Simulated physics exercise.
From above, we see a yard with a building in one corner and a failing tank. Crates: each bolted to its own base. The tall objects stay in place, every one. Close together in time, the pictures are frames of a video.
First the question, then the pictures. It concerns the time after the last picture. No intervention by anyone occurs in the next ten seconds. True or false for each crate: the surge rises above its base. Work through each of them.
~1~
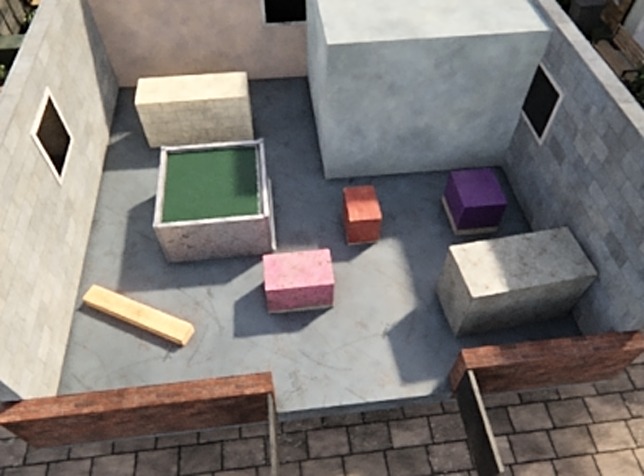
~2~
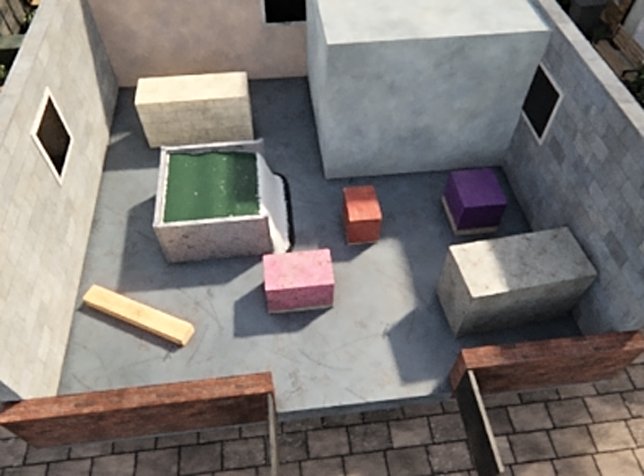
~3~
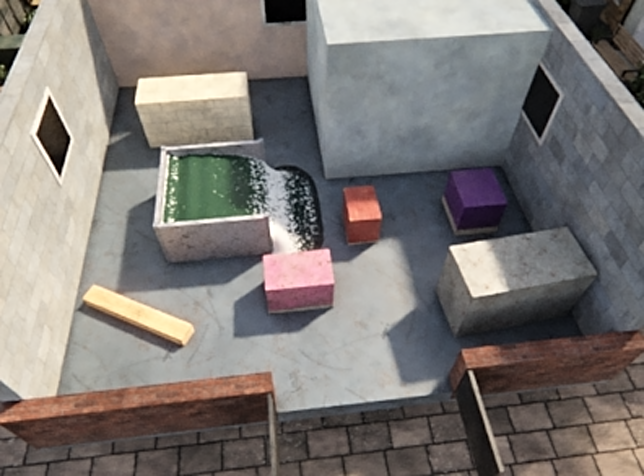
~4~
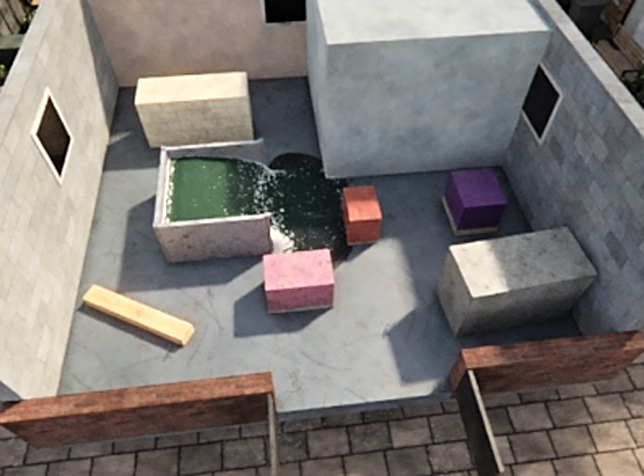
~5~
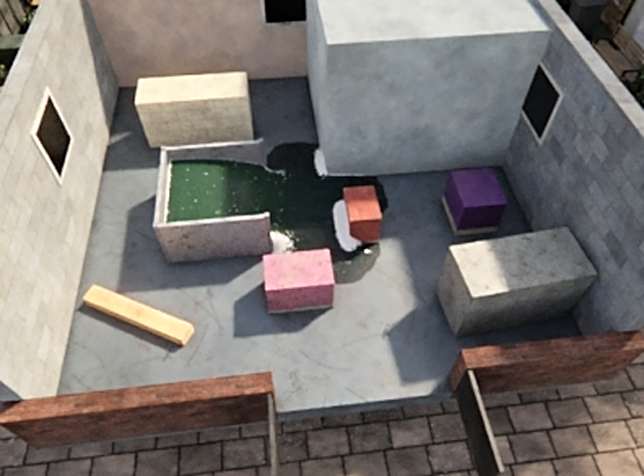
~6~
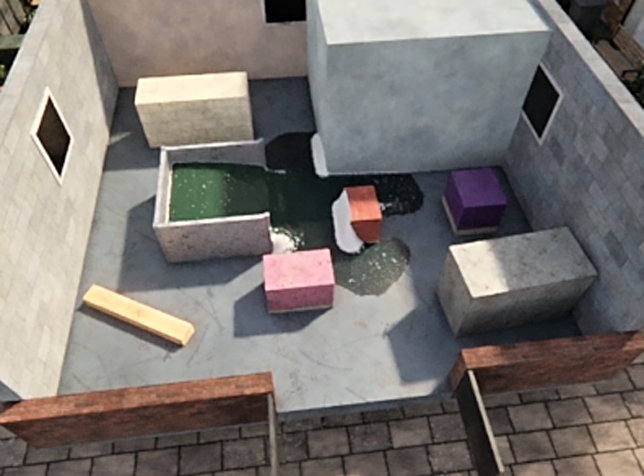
Pink crate: True; red crate: True; purple crate: True.
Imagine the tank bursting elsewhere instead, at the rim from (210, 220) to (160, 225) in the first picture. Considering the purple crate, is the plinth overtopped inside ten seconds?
The purple crate is not reached.
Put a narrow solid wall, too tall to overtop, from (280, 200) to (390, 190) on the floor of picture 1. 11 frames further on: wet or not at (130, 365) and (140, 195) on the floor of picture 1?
Untouched, untouched.
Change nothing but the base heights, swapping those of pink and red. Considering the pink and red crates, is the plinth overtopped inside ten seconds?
Pink: Is reached; red: Is reached.
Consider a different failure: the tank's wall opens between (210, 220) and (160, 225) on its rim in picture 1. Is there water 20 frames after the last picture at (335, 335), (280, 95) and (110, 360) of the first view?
One by one, they turn out drenched, not soaked and drenched.
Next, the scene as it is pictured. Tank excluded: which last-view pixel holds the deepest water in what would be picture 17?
Somewhere near (505, 187).
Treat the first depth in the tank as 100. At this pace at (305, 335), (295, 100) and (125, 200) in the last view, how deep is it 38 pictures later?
Some 0, 8 and 0 in a hundred.
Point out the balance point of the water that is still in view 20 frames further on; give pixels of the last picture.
I'd put my finger on (365, 214).
A moment on, water covers 30 % of the floor; the pink crate water round its plinth, the red crate water round its plinth, the purple crate water round its plinth.
Next, water covers 45 % of the floor; the pink crate water round its plinth, the red crate water round its plinth, the purple crate water round its plinth.
Then, water covers 55 % of the floor; the pink crate water round its plinth, the red crate water round its plinth, the purple crate water round its plinth.
Later, water covers 70 % of the floor; the pink crate water round its plinth, the red crate water round its plinth, the purple crate water round its plinth.
In the end, water covers 90 % of the floor; the pink crate was topped, the red crate was topped, the purple crate was topped.
